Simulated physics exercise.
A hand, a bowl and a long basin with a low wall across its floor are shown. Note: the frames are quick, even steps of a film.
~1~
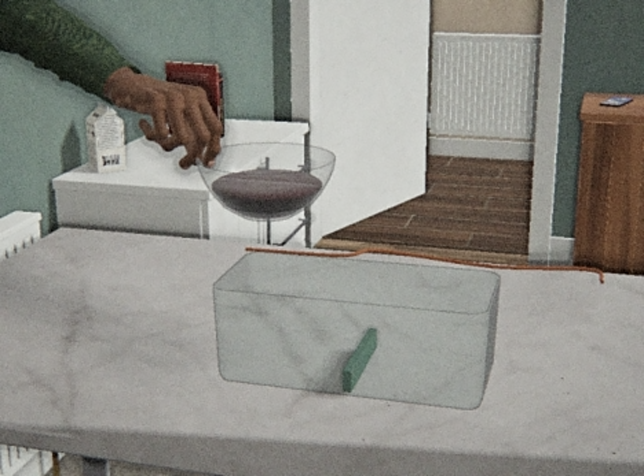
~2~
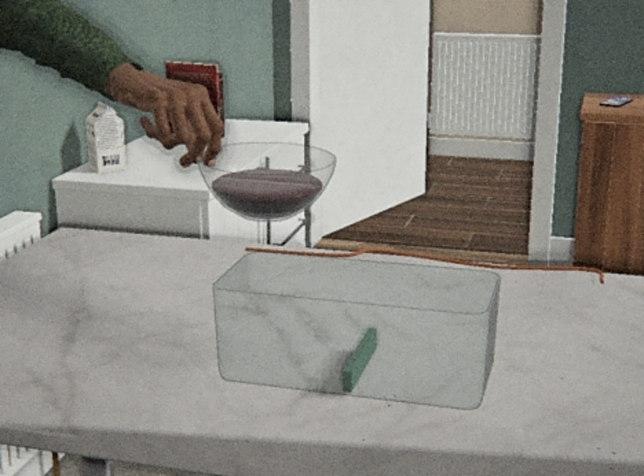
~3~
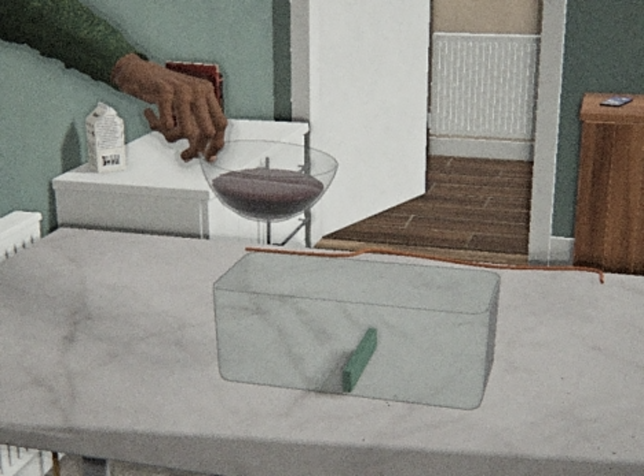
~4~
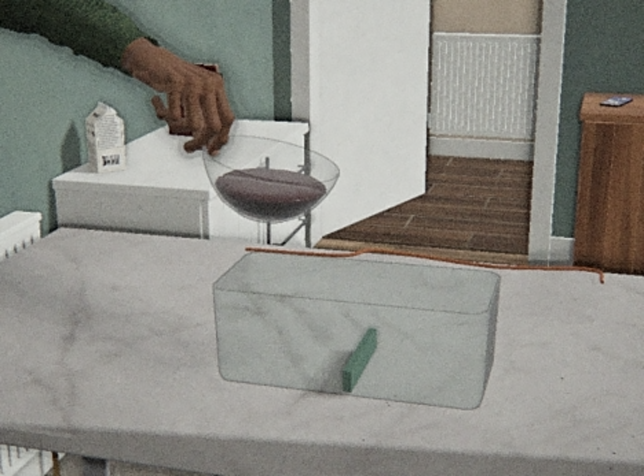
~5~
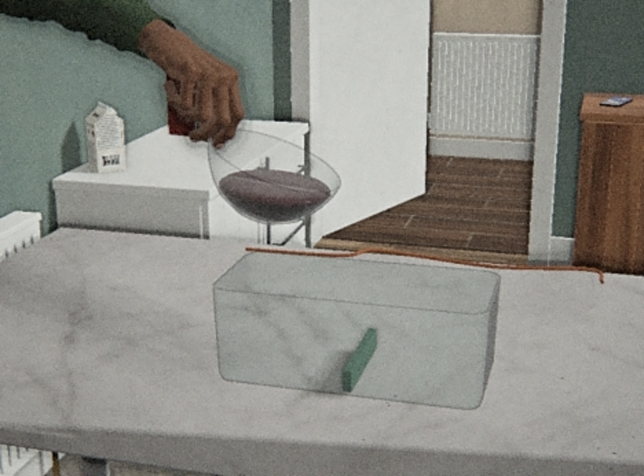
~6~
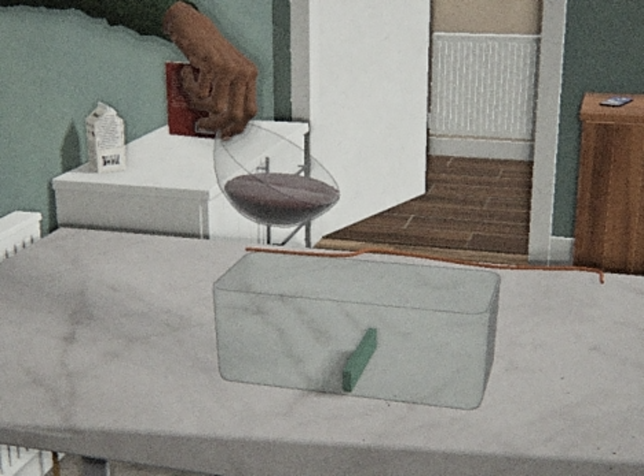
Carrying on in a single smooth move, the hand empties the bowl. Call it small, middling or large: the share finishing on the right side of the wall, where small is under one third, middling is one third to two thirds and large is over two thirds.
Middling.
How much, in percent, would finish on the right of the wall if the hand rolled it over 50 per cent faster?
Something like 45 percent.
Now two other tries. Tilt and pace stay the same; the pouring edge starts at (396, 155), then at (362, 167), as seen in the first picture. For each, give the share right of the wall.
80 and 75 in a hundred.
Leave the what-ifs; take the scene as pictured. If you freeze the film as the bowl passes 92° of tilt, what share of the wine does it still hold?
Near 10 per cent.
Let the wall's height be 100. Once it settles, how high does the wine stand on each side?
Once still, it is 30 % on the left and 40 % on the right.
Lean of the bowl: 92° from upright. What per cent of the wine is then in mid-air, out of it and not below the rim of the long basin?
Roughly 20 in a hundred.
A moment on, the tilt is 92° and 10 per cent is still to pour, 27 is left of the wall and 42 right of it.
Next, the tilt is 110° and 0 per cent is still to pour, 47 is left of the wall and 52 right of it.
Then the tilt is 110° and 0 per cent is still to pour, 46 is left of the wall and 53 right of it.
Later the tilt is 110° and 0 per cent is still to pour, 46 is left of the wall and 53 right of it.
At rest 46 per cent lies left of the wall, 53 right of it and 1 outside.
